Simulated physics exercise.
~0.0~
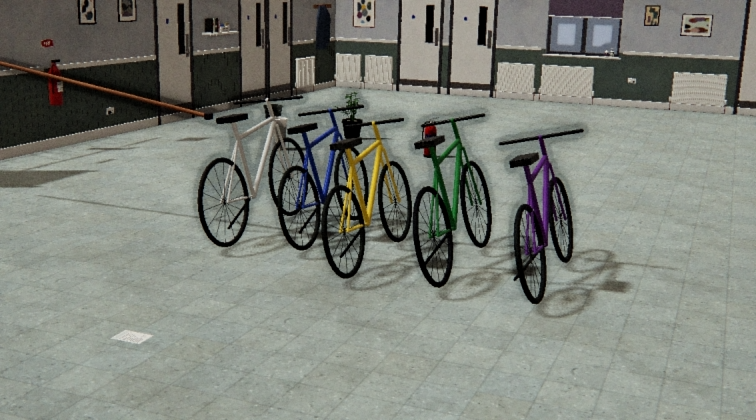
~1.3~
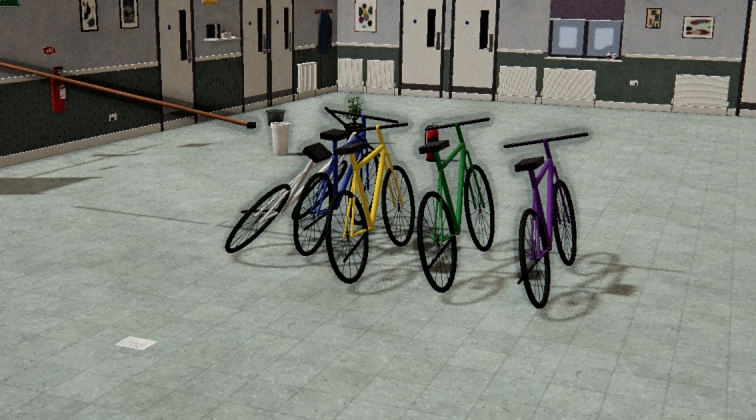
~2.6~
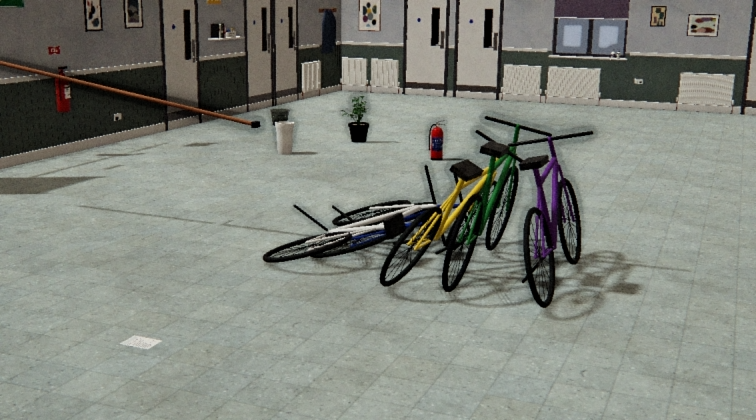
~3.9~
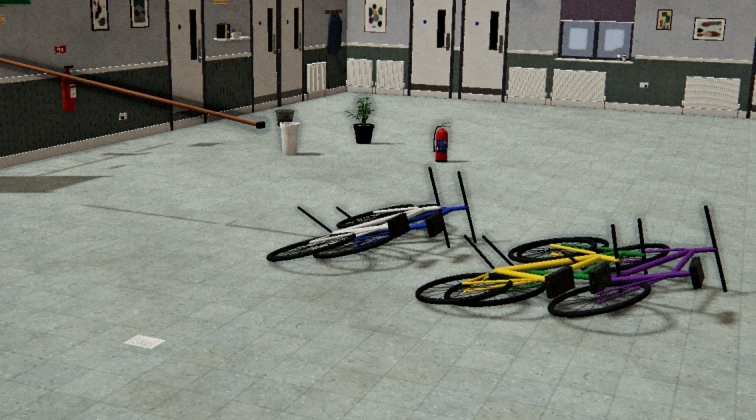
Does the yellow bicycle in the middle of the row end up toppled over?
Yes, it topples. It leans to the right after the white and blue bicycles go down, and it ends up lying on the floor beside the green and purple ones.
